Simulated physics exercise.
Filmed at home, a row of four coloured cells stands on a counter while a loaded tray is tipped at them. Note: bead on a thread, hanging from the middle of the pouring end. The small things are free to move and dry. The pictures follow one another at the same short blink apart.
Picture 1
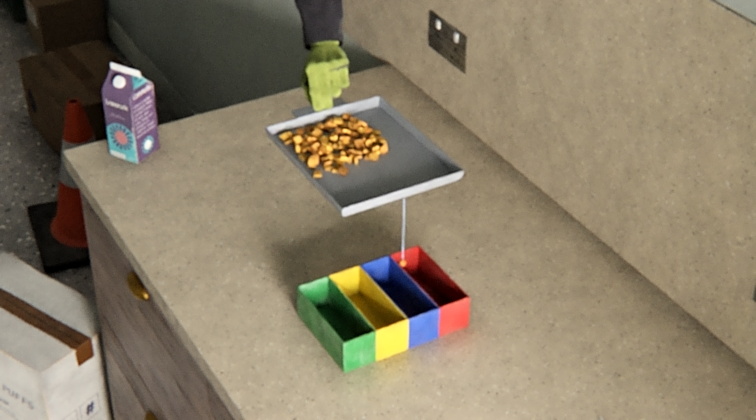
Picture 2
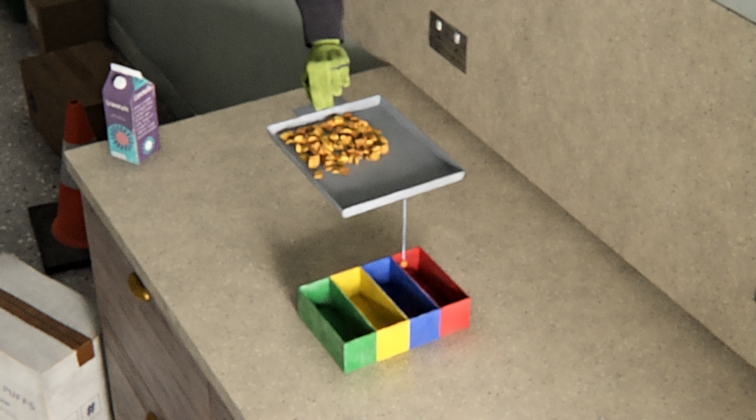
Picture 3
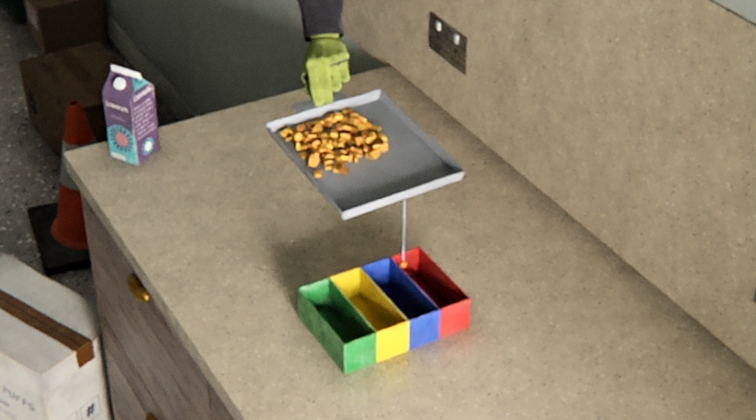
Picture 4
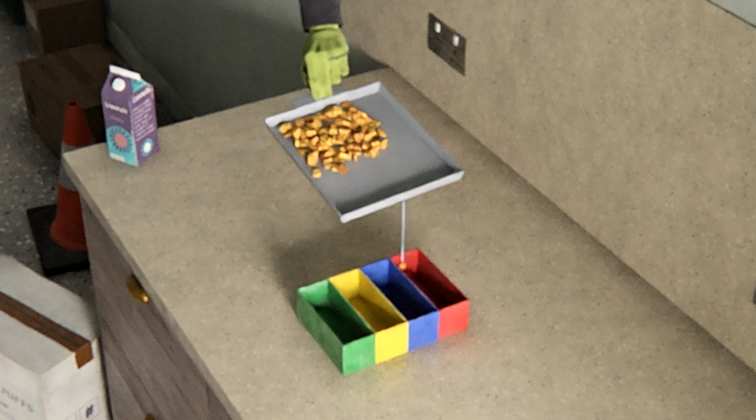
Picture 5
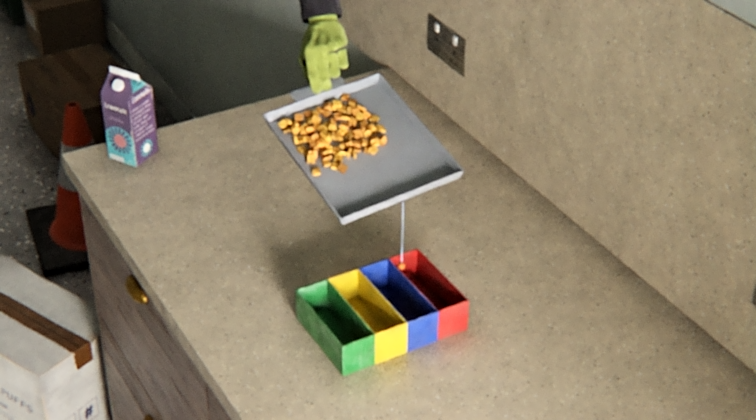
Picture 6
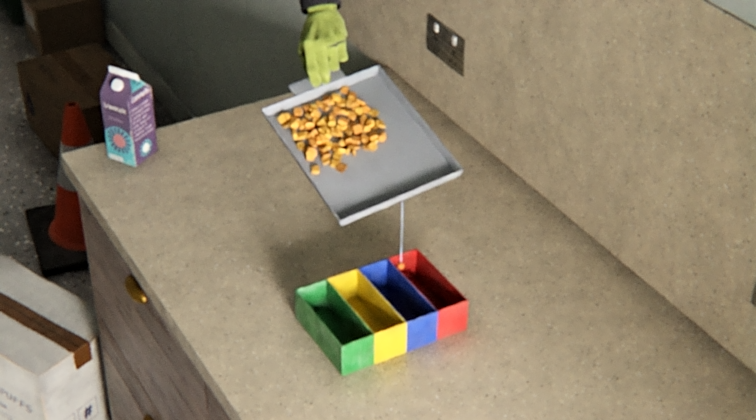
A grey tray loaded with golden cereal squares, gripped at its far end by a green-gloved hand, hangs over a beige kitchen counter seen from above at an angle. Below it sits a box of green, yellow, blue and red cells, with a purple carton at left and an orange cone beyond. The hand gradually raises the far end, the near edge dipping toward its left corner, while the camera stays still.
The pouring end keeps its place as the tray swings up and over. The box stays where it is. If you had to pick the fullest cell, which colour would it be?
It would be yellow.
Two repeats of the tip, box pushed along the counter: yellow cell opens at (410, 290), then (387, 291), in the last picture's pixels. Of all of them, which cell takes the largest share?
Taking the two placings in order, you'd get the green one and then the cell in green.
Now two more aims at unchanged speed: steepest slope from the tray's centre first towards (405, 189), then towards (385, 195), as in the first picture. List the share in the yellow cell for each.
Roughly 10 per cent, and 40 per cent.
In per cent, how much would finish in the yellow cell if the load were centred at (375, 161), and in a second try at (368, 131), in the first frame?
First some 60, then 60 per cent.
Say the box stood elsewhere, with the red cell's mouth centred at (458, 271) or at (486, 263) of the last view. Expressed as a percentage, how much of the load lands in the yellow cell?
Close to 10 in a hundred first, close to 0 in a hundred second.
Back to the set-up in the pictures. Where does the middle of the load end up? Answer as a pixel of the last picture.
Resting centre, last frame: Roughly (355, 320).
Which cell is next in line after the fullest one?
Runner-up: The green one.
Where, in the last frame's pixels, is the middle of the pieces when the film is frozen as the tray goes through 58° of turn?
Somewhere about (347, 204).
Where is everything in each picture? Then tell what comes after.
Corners of the pouring end near (343, 207) and (461, 170), level; middle of the load near (334, 141), cereal squares; bead on its thread near (403, 263); green cell near (360, 349); yellow cell near (392, 337); blue cell near (423, 325); red cell near (454, 314), in the first picture.
Corners of the pouring end near (344, 208) and (462, 170), level; middle of the load near (334, 140), in the second picture.
Corners of the pouring end near (344, 210) and (461, 170), tipped barely, lowest at the left corner; middle of the load near (334, 137), in the third picture.
Corners of the pouring end near (343, 214) and (461, 170), tipped a little, lowest at the left corner; middle of the load near (333, 134), in the fourth picture.
Corners of the pouring end near (342, 217) and (460, 170), tipped a little, lowest at the left corner; middle of the load near (332, 129), in the fifth picture.
Corners of the pouring end near (341, 218) and (460, 169), tipped clearly, lowest at the left corner; middle of the load near (331, 125); green cell near (358, 352); yellow cell near (390, 340); blue cell near (422, 329); red cell near (452, 317), in the sixth picture.
Shortly afterwards, tray tipped steeply; all but a few on the tray; only a few falling or outside the box.
Next, tray tipped right over; near a third on the tray; near a third in the yellow cell; near a quarter in the green cell; only a few in the blue cell; a little falling or outside the box.
Some moments later, tray tipped past a quarter turn; the bulk in the yellow cell; near a quarter in the green cell; a little in the blue cell.
In the end, tray tipped past a quarter turn; the bulk in the yellow cell; near a quarter in the green cell; a little in the blue cell; none at all in the red cell.
